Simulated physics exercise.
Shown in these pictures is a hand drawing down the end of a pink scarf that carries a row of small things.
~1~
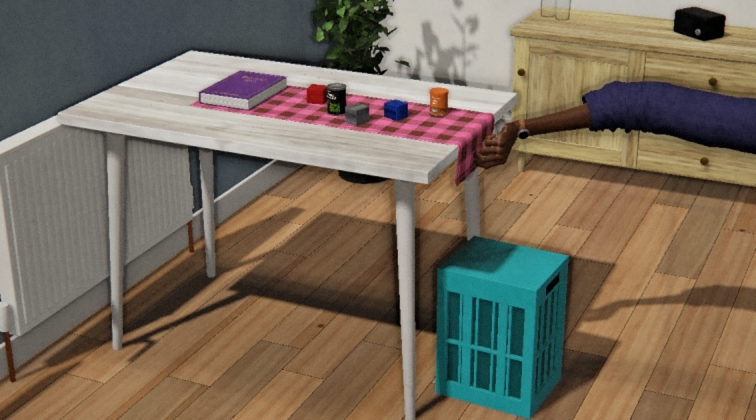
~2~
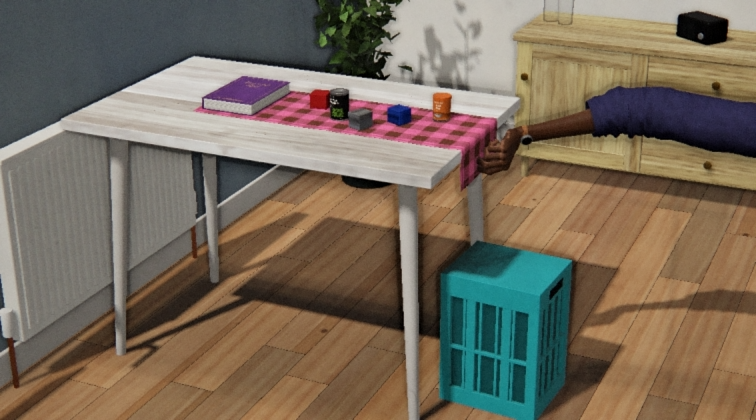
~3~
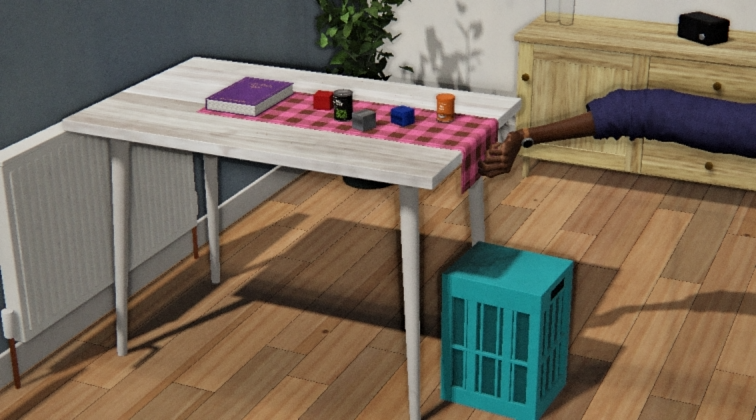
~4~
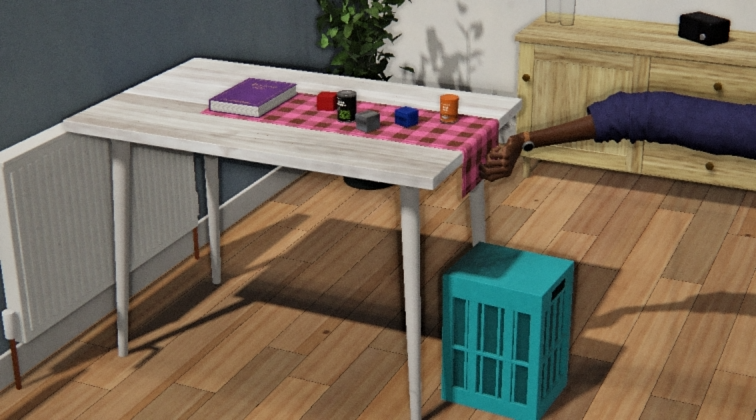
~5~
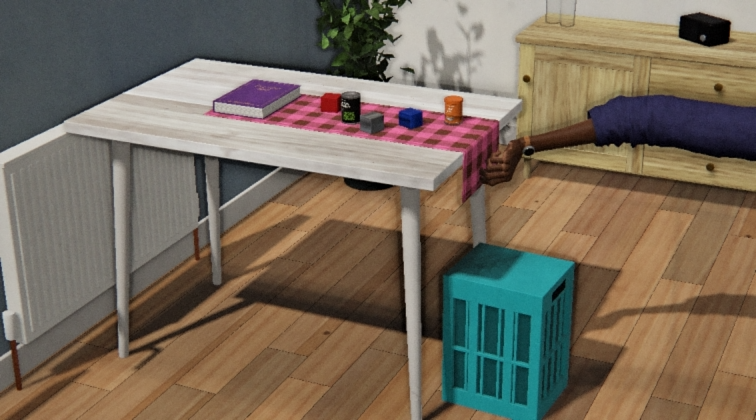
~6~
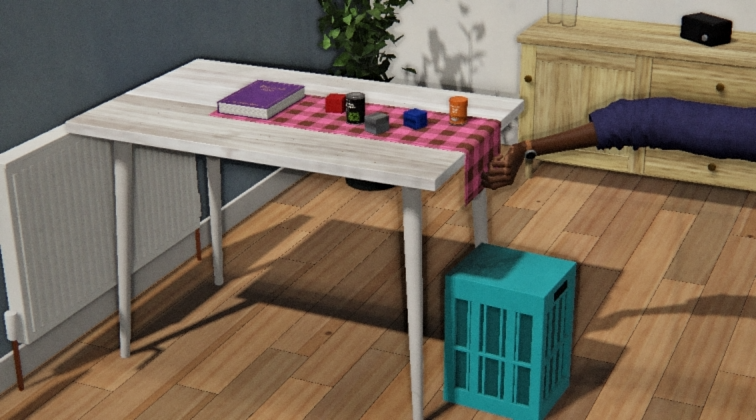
On a whitewashed table, a hand slowly drawing down a pink checked cloth's end, small cubes and cans shifting right with it.
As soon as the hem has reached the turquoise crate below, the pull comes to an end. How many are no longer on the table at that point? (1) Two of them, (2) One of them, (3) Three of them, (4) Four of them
(1) Two of them.
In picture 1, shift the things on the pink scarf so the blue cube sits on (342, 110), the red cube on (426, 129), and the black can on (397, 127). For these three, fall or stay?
Outcome: Blue cube stays, red cube falls away, black can falls away.
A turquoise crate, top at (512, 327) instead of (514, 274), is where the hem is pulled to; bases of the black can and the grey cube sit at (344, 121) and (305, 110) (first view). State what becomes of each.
The black can is lost; the grey cube stays put.
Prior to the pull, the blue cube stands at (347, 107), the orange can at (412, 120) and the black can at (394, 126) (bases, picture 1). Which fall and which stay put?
The blue cube stays put, the orange can ends up off, the black can ends up off.
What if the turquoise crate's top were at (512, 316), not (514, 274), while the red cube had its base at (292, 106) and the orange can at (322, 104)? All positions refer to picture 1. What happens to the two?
Outcome for the red cube: It stays. Outcome for the orange can: It stays.
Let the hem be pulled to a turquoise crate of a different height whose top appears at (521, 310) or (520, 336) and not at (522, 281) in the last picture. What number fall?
Counts: 3 / 4.
A little later, hem near (483, 214); all still up.
Next, hem near (483, 248); orange can gone.
Later still, hem on the crate; orange can and blue cube gone.
When it is over, hem on the crate; orange can and blue cube gone. It carries off two.
